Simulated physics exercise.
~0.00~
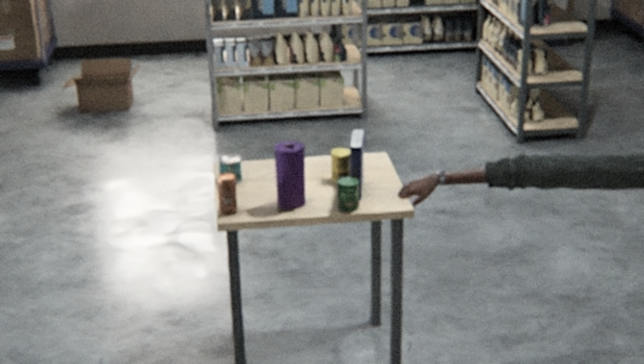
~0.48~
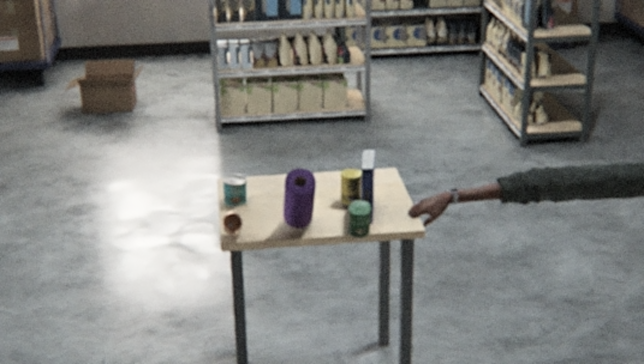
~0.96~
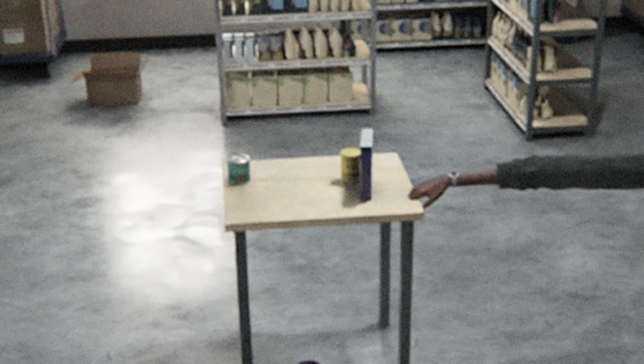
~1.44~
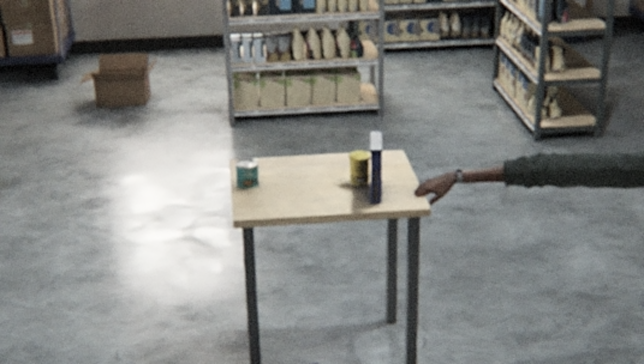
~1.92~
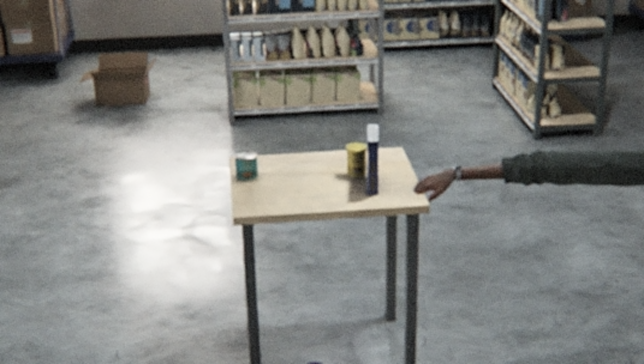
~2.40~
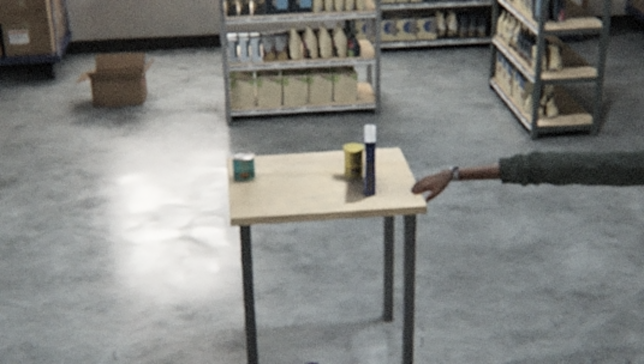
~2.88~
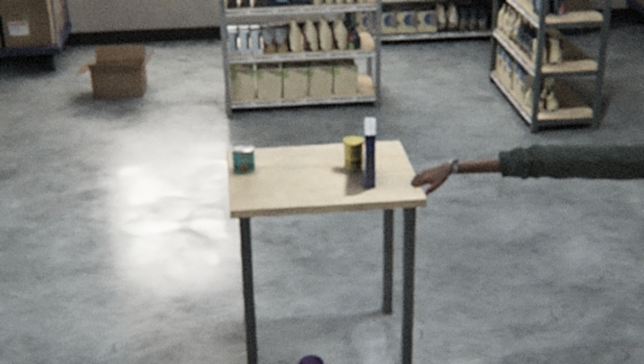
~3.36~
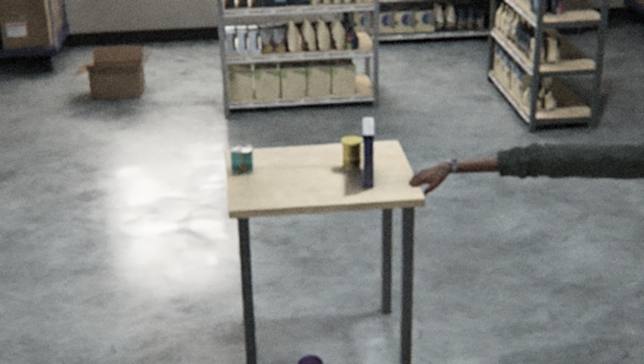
A hand gripping the edge of a small wooden table jolted it, and the purple roll, green tin and orange can toppled off the front, while the yellow tin, turquoise tin and blue book stayed standing on top.
